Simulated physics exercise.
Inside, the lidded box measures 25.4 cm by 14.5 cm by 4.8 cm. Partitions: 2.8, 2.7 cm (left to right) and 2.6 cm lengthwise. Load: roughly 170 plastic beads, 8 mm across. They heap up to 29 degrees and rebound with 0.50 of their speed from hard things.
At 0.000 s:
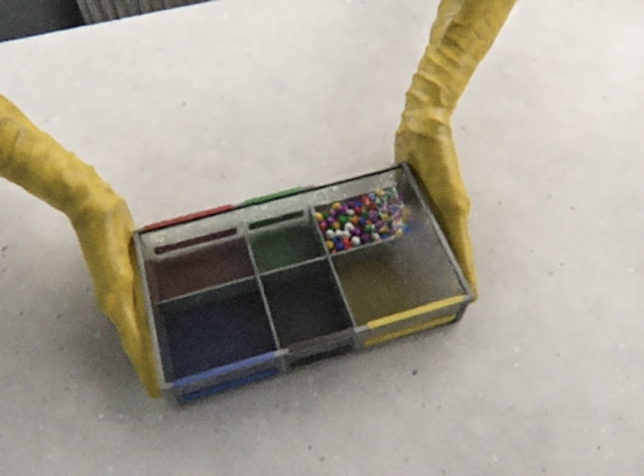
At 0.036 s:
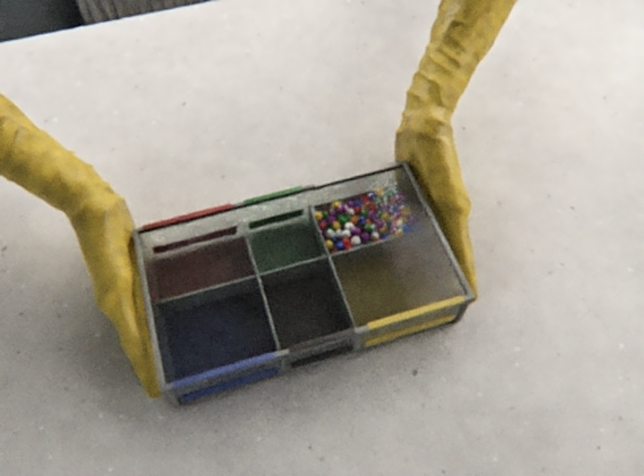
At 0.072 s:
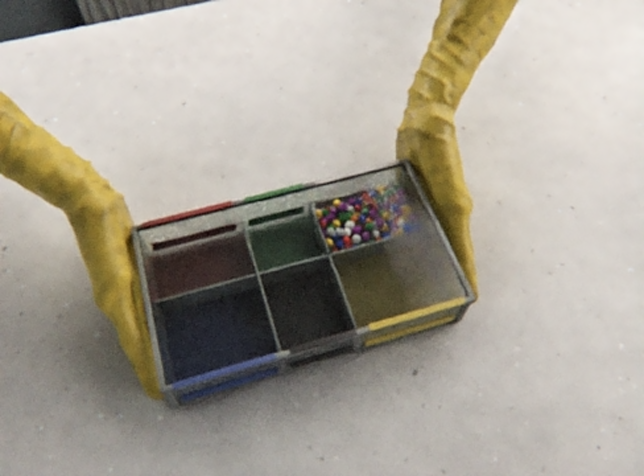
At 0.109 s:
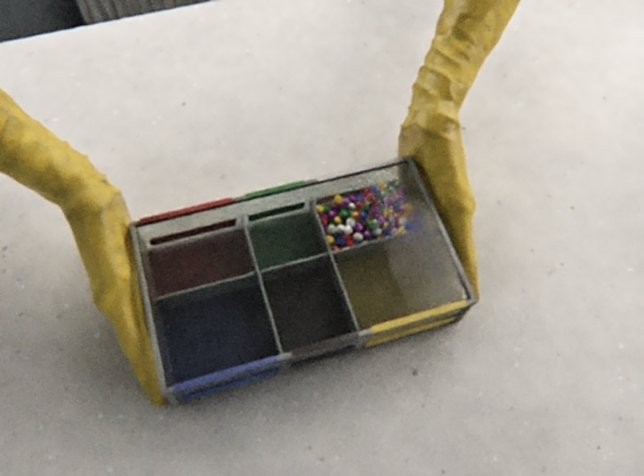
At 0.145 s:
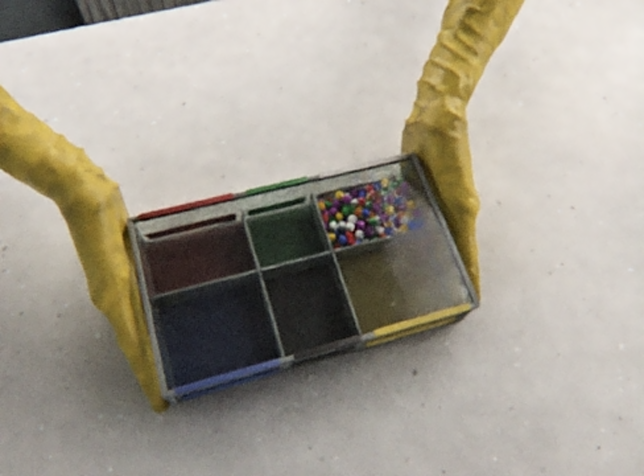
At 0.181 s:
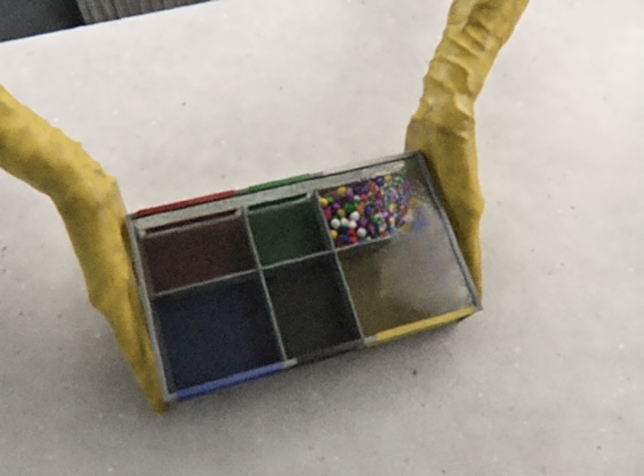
Two yellow-gloved hands grip the left and right ends of a clear lidded box above a pale, lightly speckled surface, seen from above at an angle. The box has compartments tinted red, green, blue, dark grey and yellow, with small multicoloured beads gathered in the one at the upper right. The hands tilt the box slightly, its right front corner lowest, while the beads shift little and the camera stays still.
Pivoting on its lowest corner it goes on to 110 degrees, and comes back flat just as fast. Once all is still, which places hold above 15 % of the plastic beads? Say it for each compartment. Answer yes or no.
Red no, blue no, green no, yellow yes, white no, black no.
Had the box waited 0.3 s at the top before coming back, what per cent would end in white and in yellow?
White 0; yellow 95.
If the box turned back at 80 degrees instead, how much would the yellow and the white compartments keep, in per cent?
Yellow 50; white 50.
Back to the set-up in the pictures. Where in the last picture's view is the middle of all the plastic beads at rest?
At about (411, 304).
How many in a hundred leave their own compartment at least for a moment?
Some 100 per cent.
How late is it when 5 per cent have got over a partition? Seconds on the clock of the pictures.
Near 0.80 s.
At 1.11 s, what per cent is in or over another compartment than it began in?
Some 65 per cent.
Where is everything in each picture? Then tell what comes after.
Box tilt 0 degrees, front corners at (165, 386) and (467, 296); white 100 %, in the first picture.
Box tilt 1 degrees, front corners at (166, 386) and (468, 296), in the second picture.
Box tilt 2 degrees, front corners at (166, 387) and (469, 298), in the third picture.
Box tilt 5 degrees, front corners at (166, 389) and (471, 300), lowest corner right front, in the fourth picture.
Box tilt 9 degrees, front corners at (167, 392) and (474, 303), lowest corner right front, in the fifth picture.
Box tilt 13 degrees, front corners at (169, 395) and (476, 307), lowest corner right front; white 100 %. The box's pace is about 110 degrees a second, in the sixth picture.
Then, at 1.11 s, tilt 110 degrees; yellow 65 %, white 35 %.
After 1.73 s, tilt 50 degrees; yellow 95 %.
After 2.40 s, tilt 0 degrees; yellow 95 %.
In the end, at 3.0 s, red 0 %, blue 0 %, green 0 %, yellow 95 %, white 0 %, black 0 %.
